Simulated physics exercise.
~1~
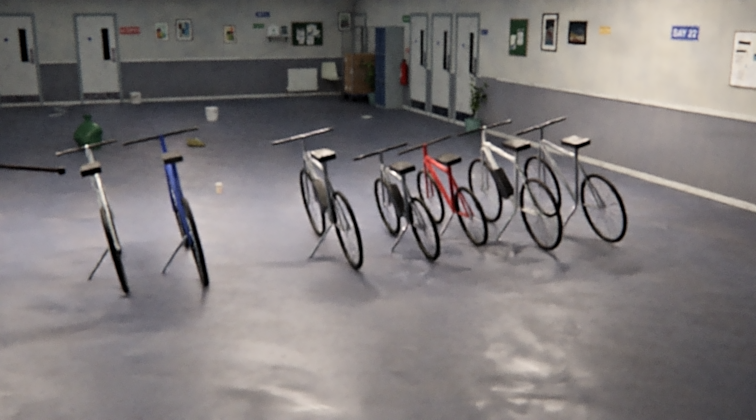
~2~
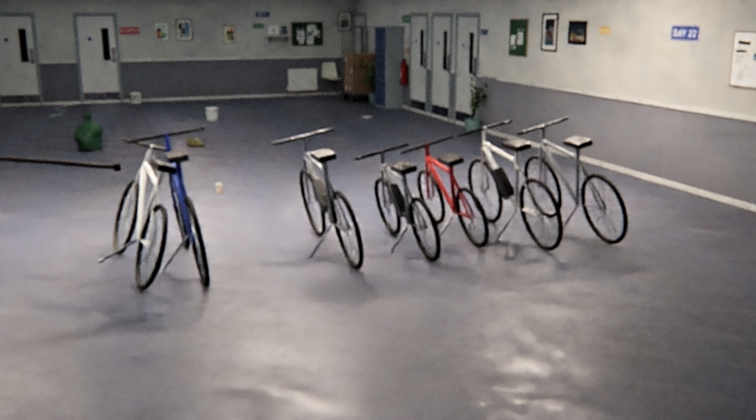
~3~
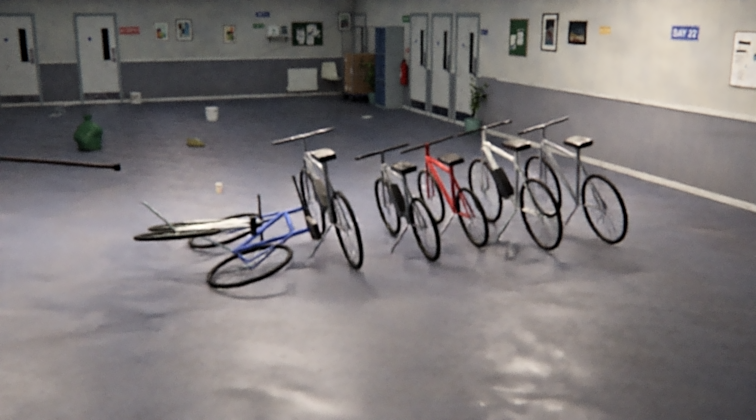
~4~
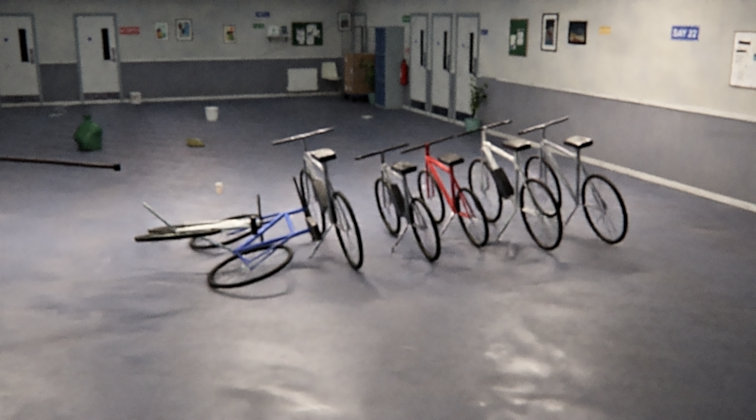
A pole tips the leftmost bicycle into the blue one, and both fall flat while five stay standing.
